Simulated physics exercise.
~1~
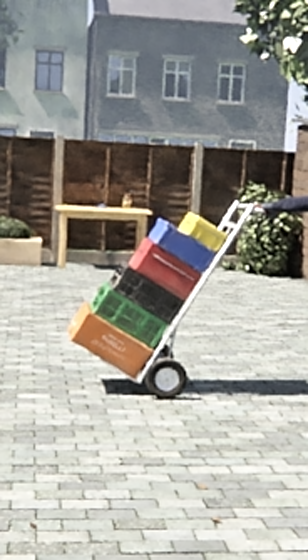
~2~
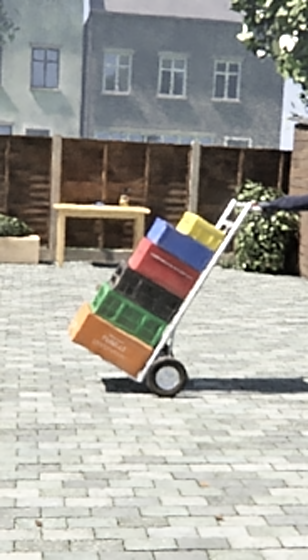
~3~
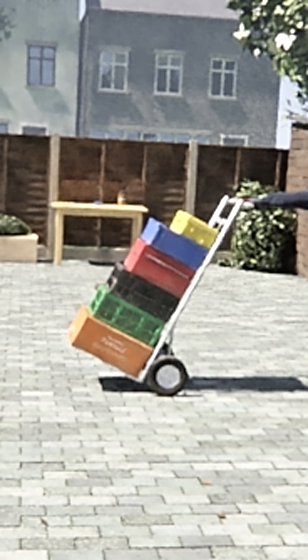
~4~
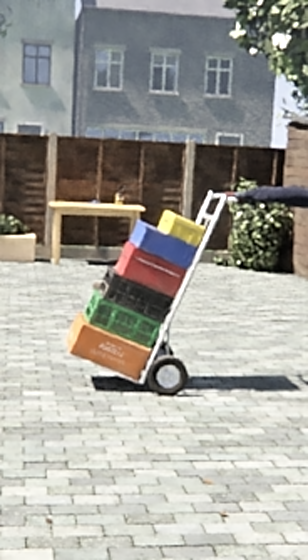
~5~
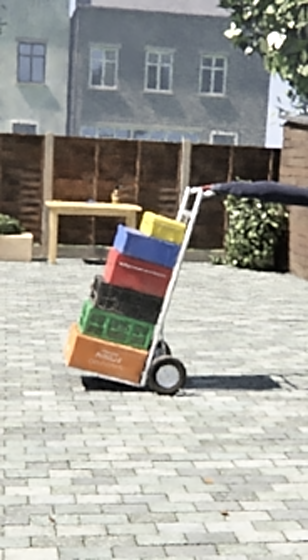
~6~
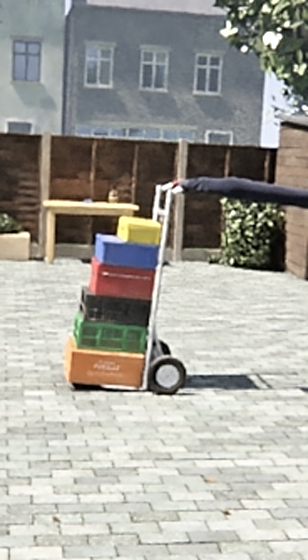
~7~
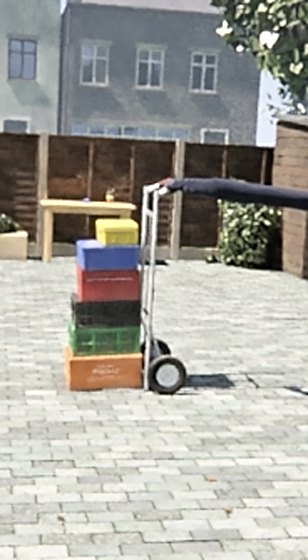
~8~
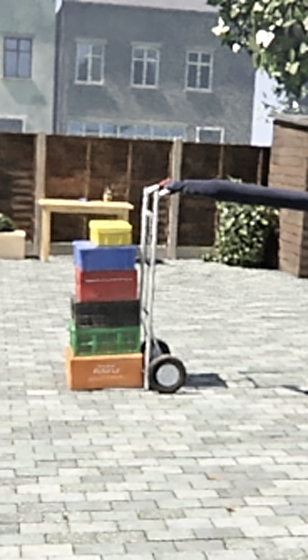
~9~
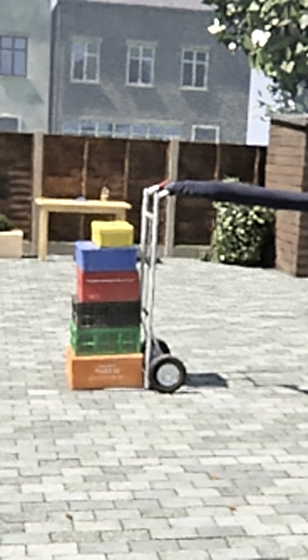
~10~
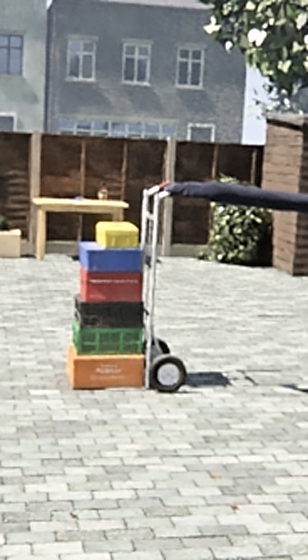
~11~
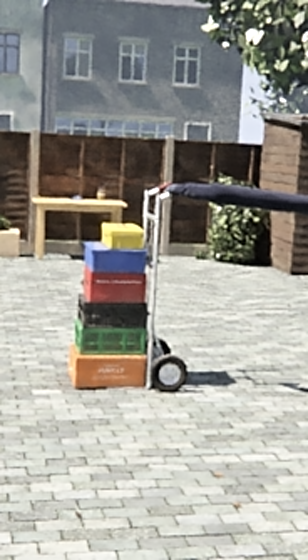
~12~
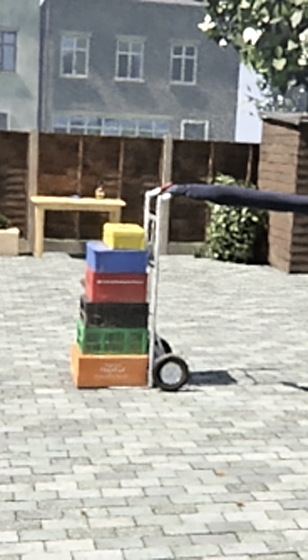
In a sunny, block-paved yard seen from the side, with a wooden fence, a small table and grey buildings behind, a white sack truck leans back to the right. It carries a stack with an orange box at the bottom, then a green crate, a black crate, a red toolbox, a blue tote and a small yellow toolbox on top. A dark-sleeved arm reaching in from the right holds the handle and swings the truck up to the left until it stands upright. The upper pieces shift very slightly, but nothing falls. The view drifts a little sideways as the stack ends at rest, all six pieces still piled in order, the hand still on the handle.
